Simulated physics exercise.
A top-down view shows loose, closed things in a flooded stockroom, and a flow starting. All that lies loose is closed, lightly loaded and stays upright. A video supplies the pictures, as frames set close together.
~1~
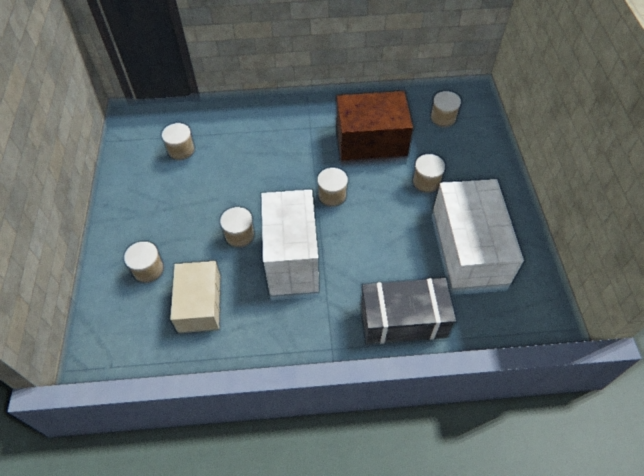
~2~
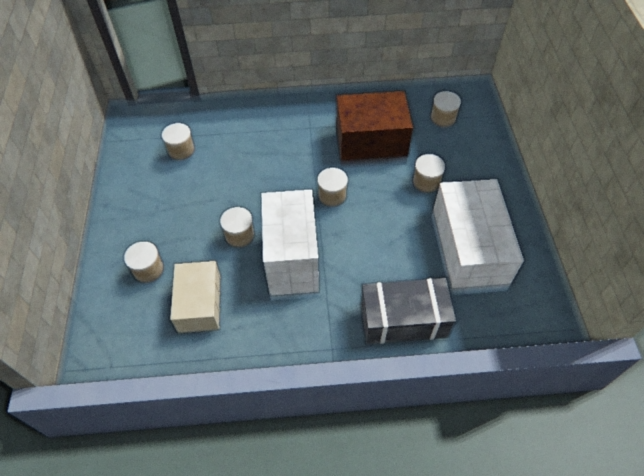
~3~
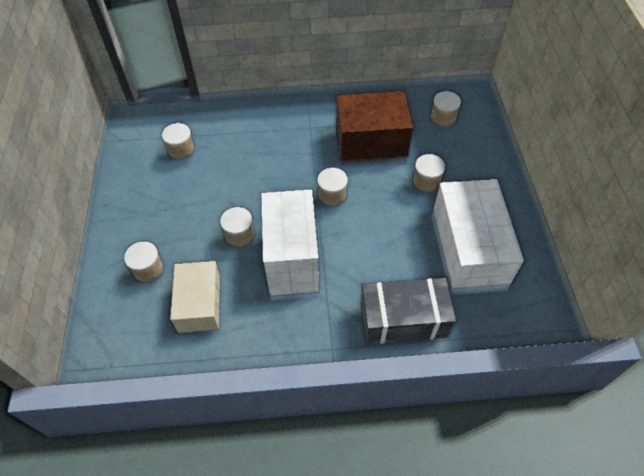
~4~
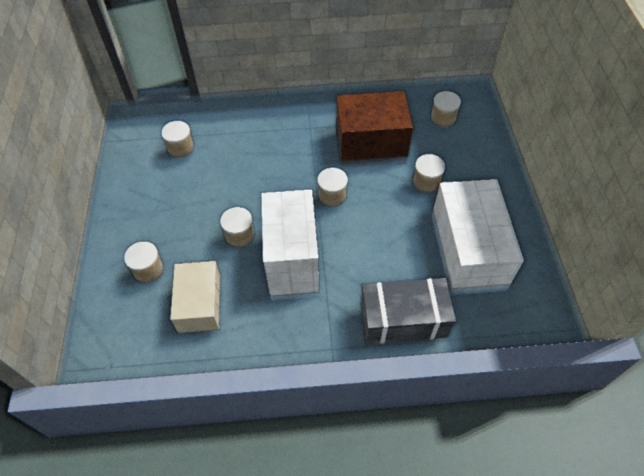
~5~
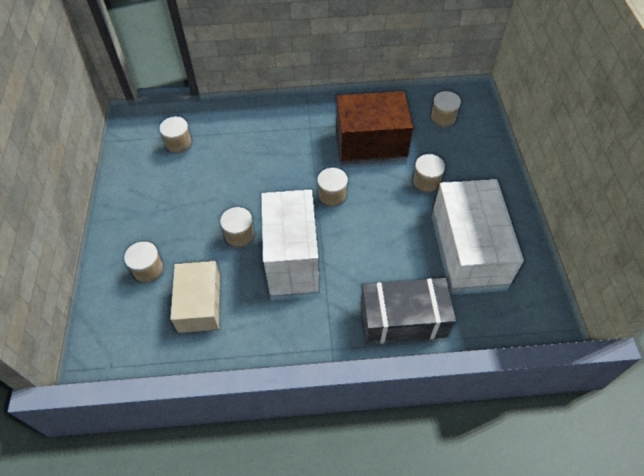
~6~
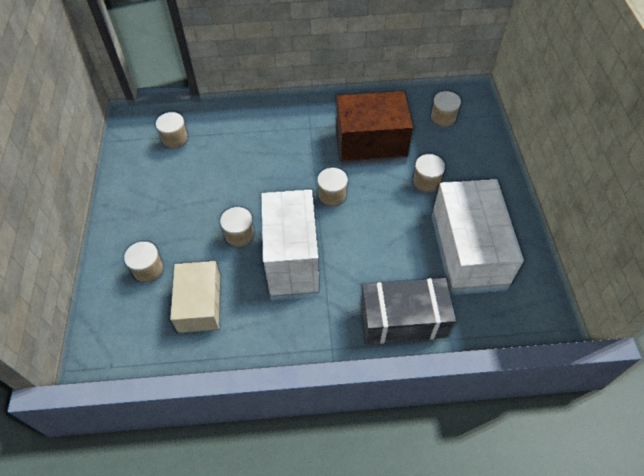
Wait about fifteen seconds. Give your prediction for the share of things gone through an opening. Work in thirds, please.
That would be under a third.
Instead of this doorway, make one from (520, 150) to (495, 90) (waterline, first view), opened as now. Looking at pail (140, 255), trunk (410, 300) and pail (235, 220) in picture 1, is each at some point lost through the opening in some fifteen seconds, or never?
Taking them one after another, held back, then held back, then held back.
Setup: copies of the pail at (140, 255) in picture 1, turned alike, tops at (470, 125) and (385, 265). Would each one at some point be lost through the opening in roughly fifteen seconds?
In order: Never leaves, then never leaves.
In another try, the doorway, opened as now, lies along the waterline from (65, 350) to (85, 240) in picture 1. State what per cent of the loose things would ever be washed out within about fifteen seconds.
I reckon 50 percent.
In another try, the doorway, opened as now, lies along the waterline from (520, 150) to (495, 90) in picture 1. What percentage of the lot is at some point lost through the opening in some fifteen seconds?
Roughly 40 per cent.
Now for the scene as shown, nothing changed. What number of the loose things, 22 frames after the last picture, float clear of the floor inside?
Tally: 7.
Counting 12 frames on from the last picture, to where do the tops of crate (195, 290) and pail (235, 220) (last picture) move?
Around (177, 267) and (210, 201).
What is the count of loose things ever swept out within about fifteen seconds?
I make it 1 of them.
A moment on, 0 of 8 are out; 8 afloat.
Next, 1 of 8 are out; 7 afloat.
Later, 1 of 8 are out; 7 afloat.
In the end, 1 of 8 are out; 7 afloat.
